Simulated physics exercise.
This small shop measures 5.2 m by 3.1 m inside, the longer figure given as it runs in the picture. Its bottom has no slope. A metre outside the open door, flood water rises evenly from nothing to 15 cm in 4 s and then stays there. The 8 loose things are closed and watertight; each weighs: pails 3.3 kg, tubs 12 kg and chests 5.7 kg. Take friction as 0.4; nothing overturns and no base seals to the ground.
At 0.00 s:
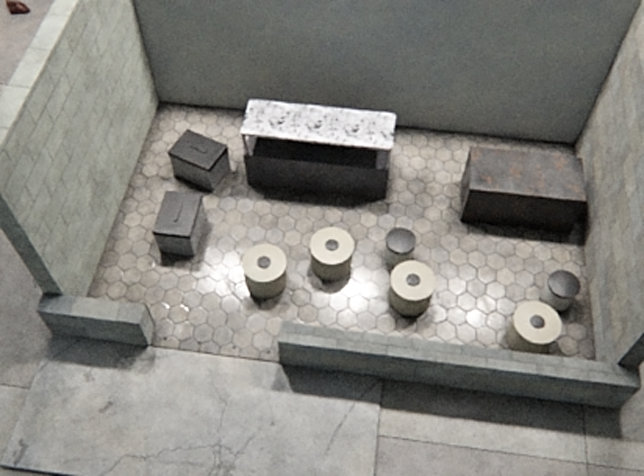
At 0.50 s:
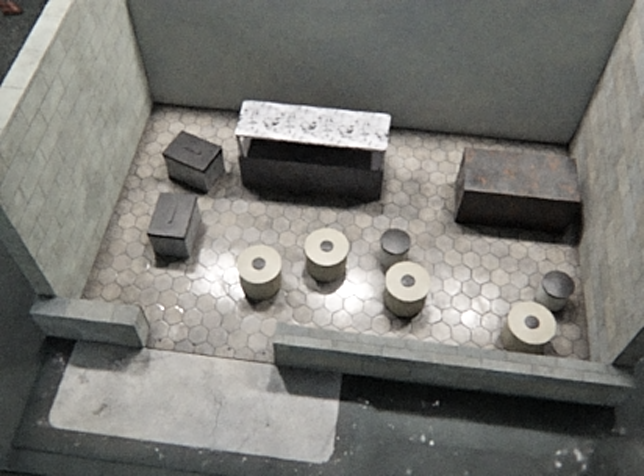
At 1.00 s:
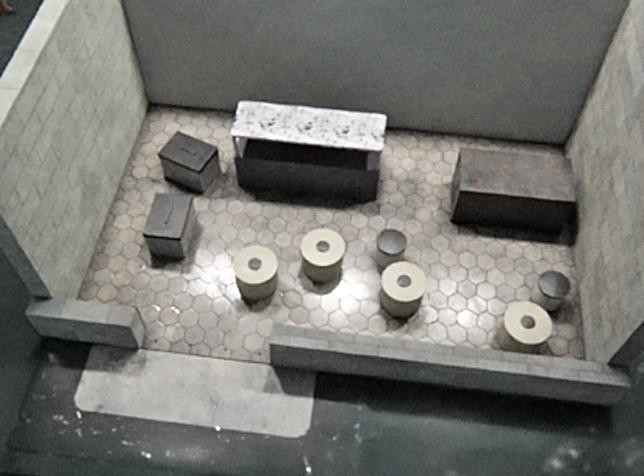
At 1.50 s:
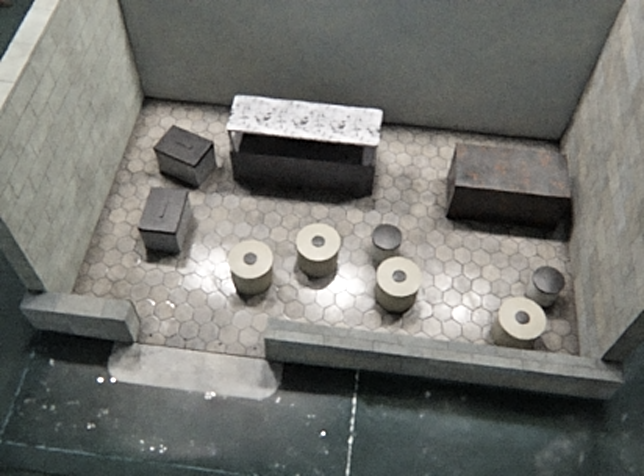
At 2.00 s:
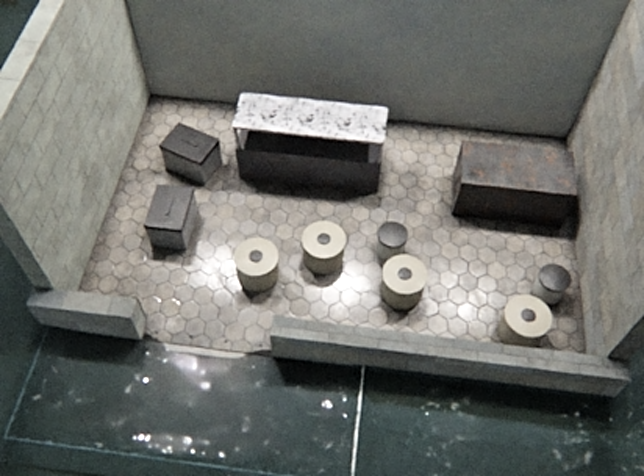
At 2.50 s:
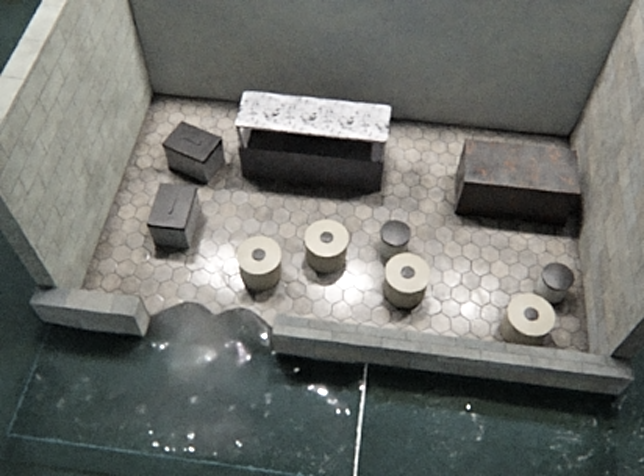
Water spreading across the ground outside a small tiled shop, reaching the open doorway and edging in over the pale floor.
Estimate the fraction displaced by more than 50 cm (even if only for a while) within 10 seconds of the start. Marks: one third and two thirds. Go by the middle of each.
Share: One to two thirds.
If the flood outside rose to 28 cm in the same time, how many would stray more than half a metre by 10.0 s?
In that case 6 of them.
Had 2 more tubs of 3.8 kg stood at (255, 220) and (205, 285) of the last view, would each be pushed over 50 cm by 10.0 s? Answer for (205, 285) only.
It is more.
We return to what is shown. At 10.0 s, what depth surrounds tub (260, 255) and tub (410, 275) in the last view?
About 4 and 3 cm.
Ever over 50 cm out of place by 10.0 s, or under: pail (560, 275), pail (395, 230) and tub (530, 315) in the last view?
In turn: Less, under, under.
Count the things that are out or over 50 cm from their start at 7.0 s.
3 of them.
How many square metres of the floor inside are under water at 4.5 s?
About 4.0 m2.
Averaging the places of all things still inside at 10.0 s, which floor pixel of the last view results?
Around (380, 238).
After 3.5 s 0 of 8 are over 50 cm from their spots; 0 afloat.
After 4.5 s 0 of 8 are over 50 cm from their spots; 0 afloat.
After 7.0 s 3 of 8 are over 50 cm from their spots; 3 afloat.
After 10.0 s 3 of 8 are over 50 cm from their spots, and 3 have been at some point; 2 afloat.
